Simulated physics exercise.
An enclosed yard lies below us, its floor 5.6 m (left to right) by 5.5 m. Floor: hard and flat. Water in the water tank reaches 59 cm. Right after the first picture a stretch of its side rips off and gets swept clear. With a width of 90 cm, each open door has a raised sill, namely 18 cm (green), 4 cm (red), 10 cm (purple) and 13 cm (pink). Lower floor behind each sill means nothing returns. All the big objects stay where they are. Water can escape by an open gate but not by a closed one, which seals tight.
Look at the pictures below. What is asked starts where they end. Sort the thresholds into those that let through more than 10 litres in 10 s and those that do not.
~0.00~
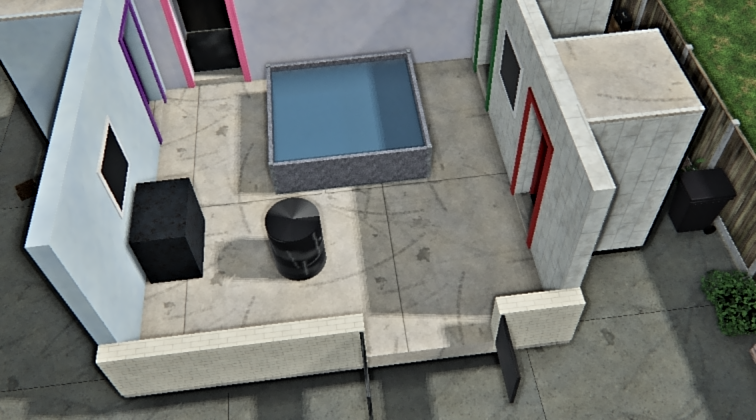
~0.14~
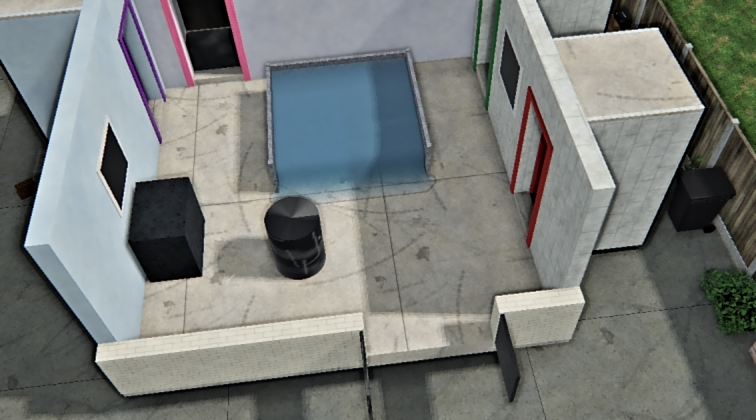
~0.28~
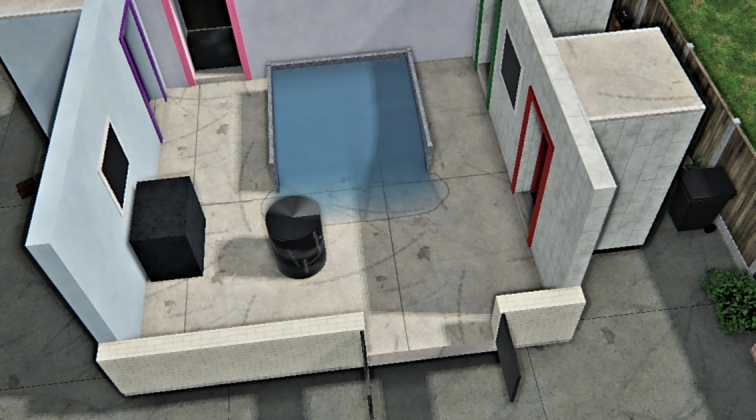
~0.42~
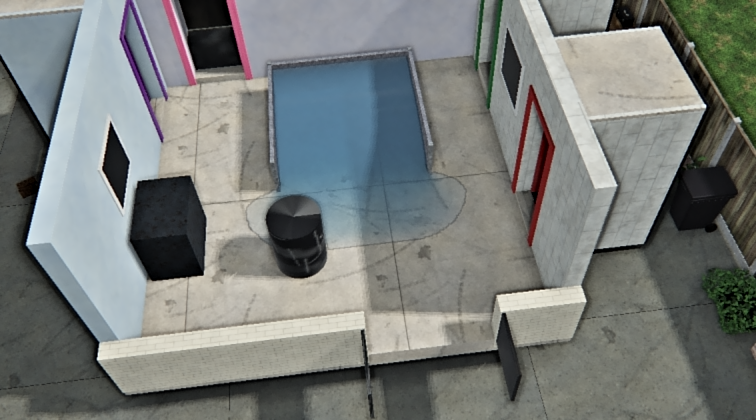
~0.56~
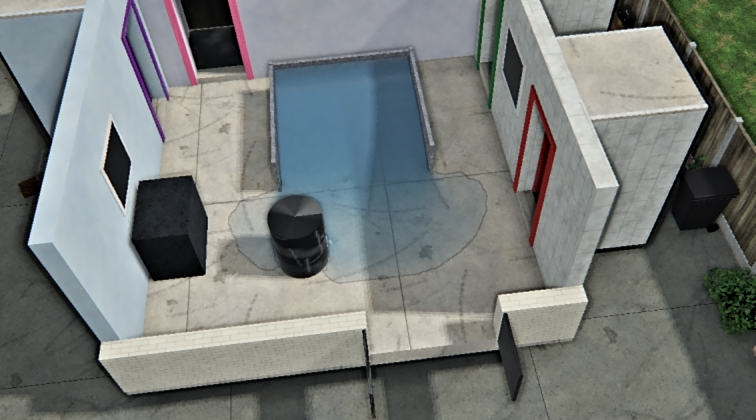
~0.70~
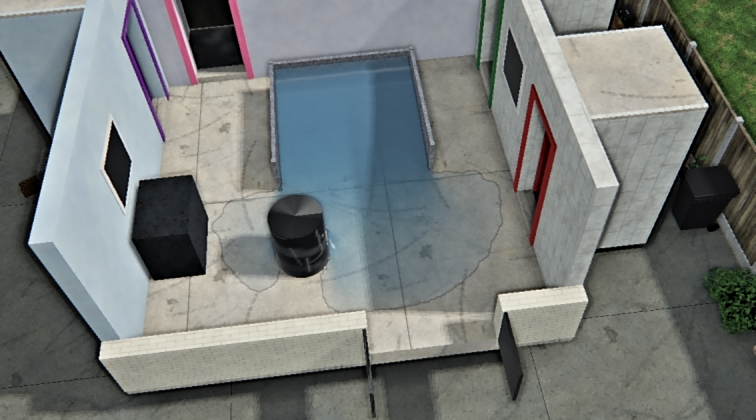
Sorted: Green door does not; red door lets more through; purple door does not; pink door does not.
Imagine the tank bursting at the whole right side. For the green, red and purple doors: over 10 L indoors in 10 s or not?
Green exceeds; red exceeds; purple exceeds.
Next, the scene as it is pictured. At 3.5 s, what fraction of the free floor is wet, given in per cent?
Close to 65 in a hundred parts are wet.
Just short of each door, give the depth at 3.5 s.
Depths: Green door 0 cm, red door 10 cm, purple door 0 cm, pink door 0 cm.
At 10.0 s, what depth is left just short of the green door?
About 8.0 cm.
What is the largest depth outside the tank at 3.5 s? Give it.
It tops out at some 24 cm.
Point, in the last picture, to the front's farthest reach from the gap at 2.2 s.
About (141, 365) in the last view.
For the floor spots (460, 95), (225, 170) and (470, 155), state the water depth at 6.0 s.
Depths: About 3, 3 and 3 centimetres.
After 1.4 s water covers 45 % of the floor and is deepest (39 cm) near (310, 236); green door not reached, red door 3 cm at the sill, 0 L in, purple door not reached, pink door not reached.
After 2.2 s water covers 55 % of the floor and is deepest (32 cm) near (310, 236); green door not reached, red door 4 cm at the sill, 2 L in, purple door not reached, pink door not reached.
After 3.5 s water covers 65 % of the floor and is deepest (24 cm) near (162, 283); green door not reached, red door 10 cm at the sill, 10 L in, purple door not reached, pink door not reached.
After 6.0 s water covers 95 % of the floor and is deepest (16 cm) near (415, 285); green door 3 cm at the sill, 0 L in, red door 7 cm at the sill, 39 L in, purple door 3 cm at the sill, 0 L in, pink door 8 cm at the sill, 0 L in.
After 10.0 s water covers 100 % of the floor and is deepest (11 cm) near (407, 65); green door 8 cm at the sill, 0 L in, red door 6 cm at the sill, 82 L in, purple door 6 cm at the sill, 0 L in, pink door 6 cm at the sill, 0 L in.
